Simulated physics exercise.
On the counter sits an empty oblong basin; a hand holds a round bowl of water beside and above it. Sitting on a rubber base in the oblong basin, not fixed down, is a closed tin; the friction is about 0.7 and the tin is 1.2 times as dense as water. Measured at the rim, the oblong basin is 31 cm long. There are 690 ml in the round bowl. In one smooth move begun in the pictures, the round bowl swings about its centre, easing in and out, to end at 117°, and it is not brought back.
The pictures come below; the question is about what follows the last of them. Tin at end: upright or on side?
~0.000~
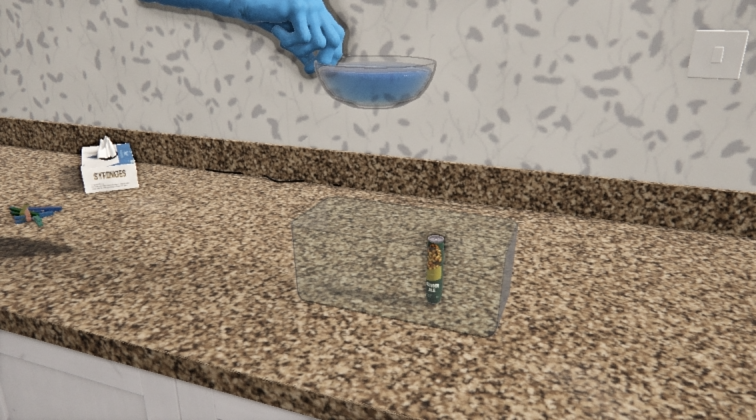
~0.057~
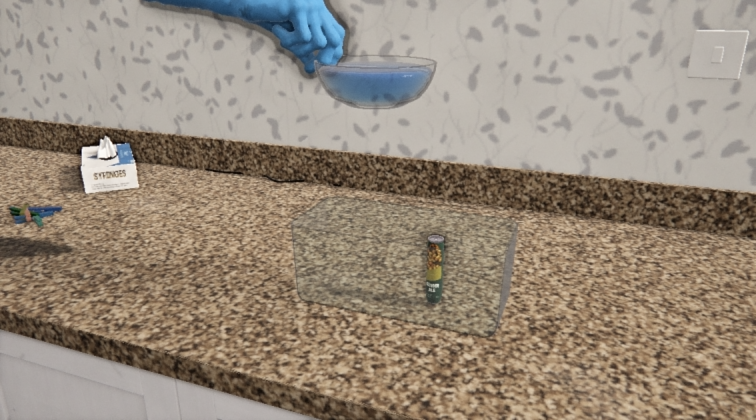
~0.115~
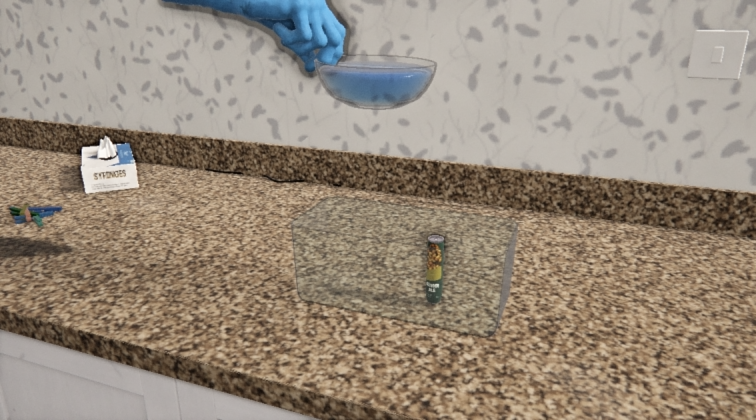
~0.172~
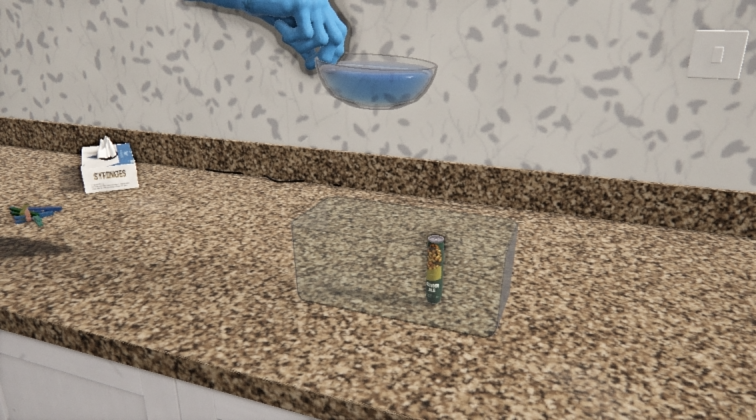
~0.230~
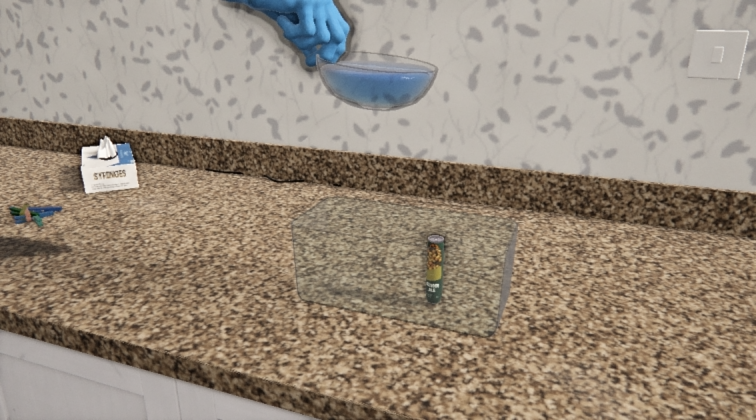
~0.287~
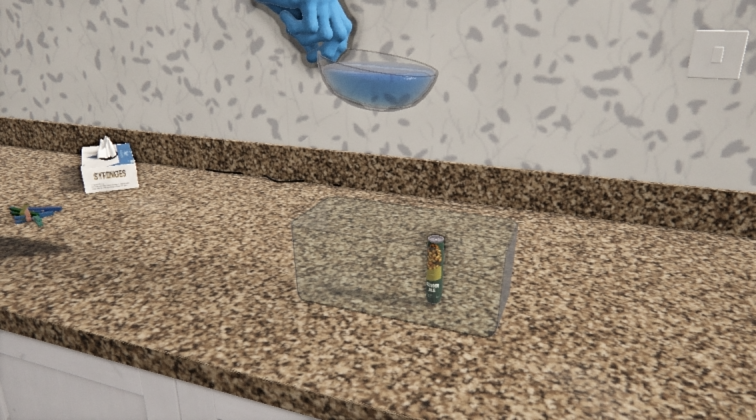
On side.
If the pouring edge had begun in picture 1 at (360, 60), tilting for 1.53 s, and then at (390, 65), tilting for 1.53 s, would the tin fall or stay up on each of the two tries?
In the first try it remains standing; in the second it remains standing.
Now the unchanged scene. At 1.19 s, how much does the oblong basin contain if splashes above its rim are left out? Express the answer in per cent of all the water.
96 per cent, give or take a little.
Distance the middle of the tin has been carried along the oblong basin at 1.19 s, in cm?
I'd put it at around 7 centimetres.
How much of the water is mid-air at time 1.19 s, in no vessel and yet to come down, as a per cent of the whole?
Estimate: Around 3 per cent.
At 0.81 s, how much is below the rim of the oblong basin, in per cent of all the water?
I reckon close to 32 percent of it.
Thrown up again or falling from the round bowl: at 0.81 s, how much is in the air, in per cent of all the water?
Near 44 per cent at that moment.
Then, 0.81 s in, the tilt is 64° and 25 per cent is still to pour; the tin stands where it began.
Then, 1.19 s in, the tilt is 104° and 0 per cent is still to pour; the tin lies on its side.
Then, 1.59 s in, the tilt is 117° and 0 per cent is still to pour; the tin lies on its side.
Then, 2.03 s in, the tilt is 117° and 0 per cent is still to pour; the tin lies on its side.
Finally, the tin lies on its side.
